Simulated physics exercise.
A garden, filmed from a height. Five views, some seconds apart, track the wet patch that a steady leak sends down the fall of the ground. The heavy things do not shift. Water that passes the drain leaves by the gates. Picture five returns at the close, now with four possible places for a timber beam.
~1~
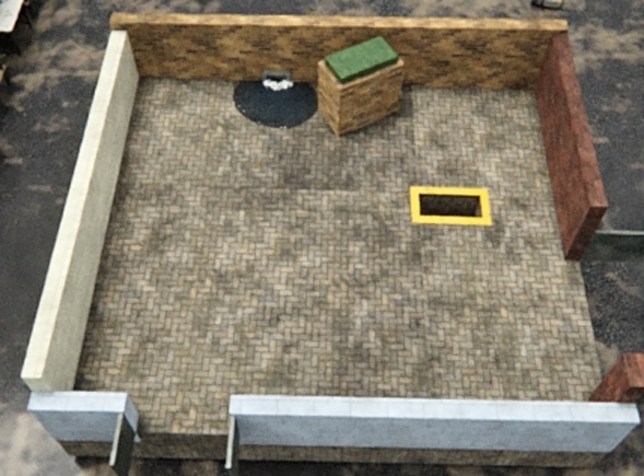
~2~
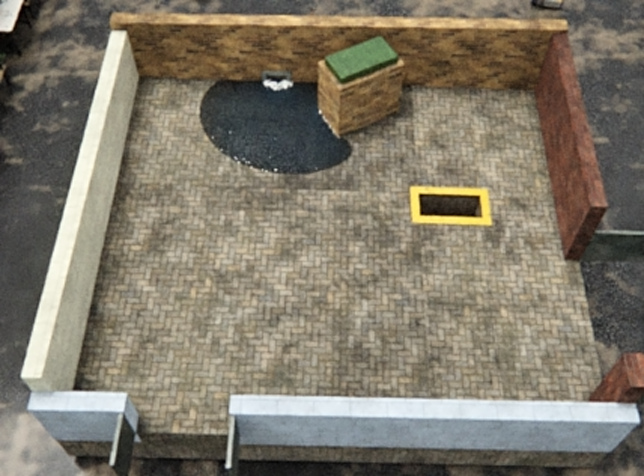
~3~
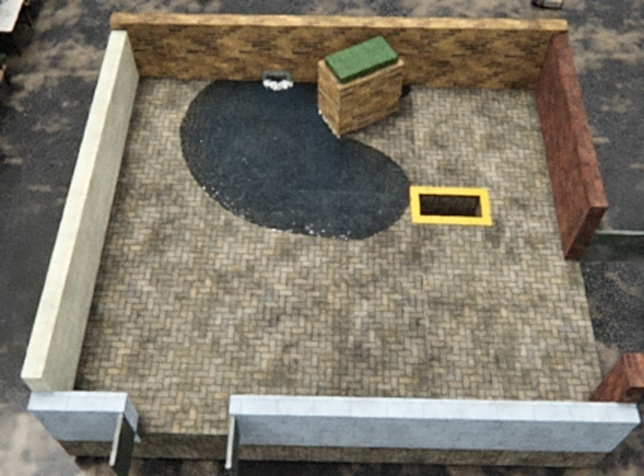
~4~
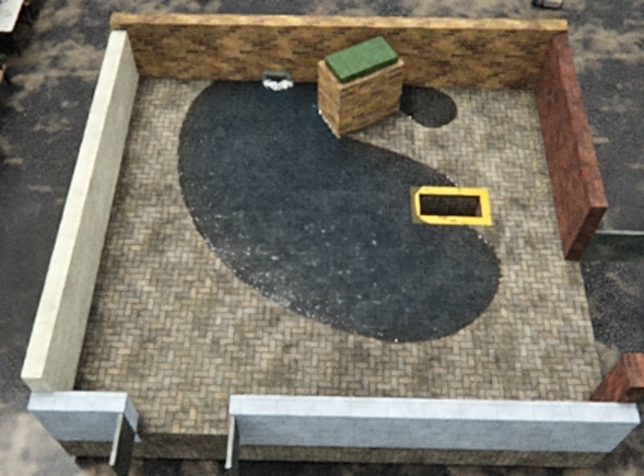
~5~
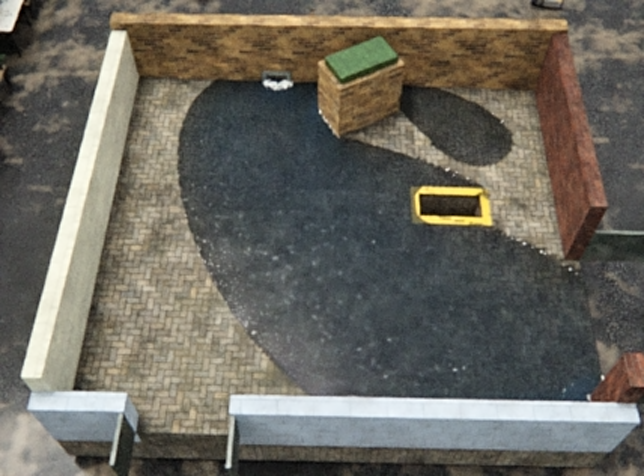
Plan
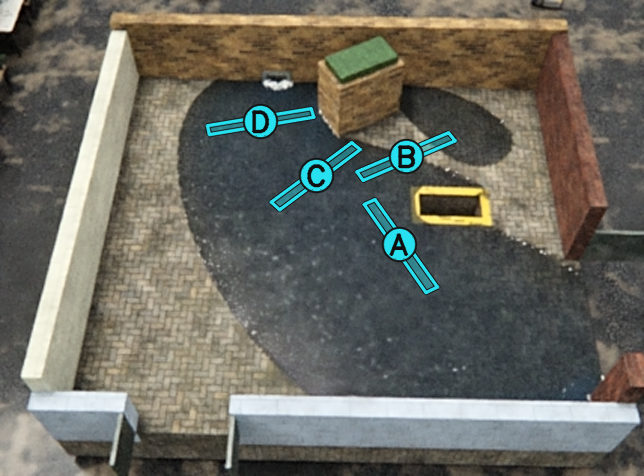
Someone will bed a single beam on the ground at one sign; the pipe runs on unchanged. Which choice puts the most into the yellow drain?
Go for A.
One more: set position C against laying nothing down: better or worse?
Worse.
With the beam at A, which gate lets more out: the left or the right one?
More leaves on the right.
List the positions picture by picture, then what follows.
The first picture shows outfall at (277, 77); yellow drain at (450, 206); open gate at (576, 325); open gate at (188, 416); front seen at (269, 122), 3 % of the ground wet; yellow drain still dry.
The second picture shows front seen at (317, 166), 10 % of the ground wet; yellow drain still dry.
The third picture shows front seen at (388, 220), 21 % of the ground wet; yellow drain still dry.
The fourth picture shows front seen at (450, 325), 37 % of the ground wet; yellow drain taking water.
The fifth picture shows front seen at (591, 368), 56 % of the ground wet; yellow drain taking water.
On the marked copy, A from (369, 201) to (431, 289); B from (360, 176) to (451, 136); C from (275, 205) to (355, 146); D from (208, 130) to (312, 112).
With A, about 14 % of the stream goes into the yellow drain, about 86 % out by the gates.
With B, about 3 % of the stream goes into the yellow drain, about 97 % out by the gates.
With C, about 7 % of the stream goes into the yellow drain, about 93 % out by the gates.
With D, about 5 % of the stream goes into the yellow drain, about 95 % out by the gates.
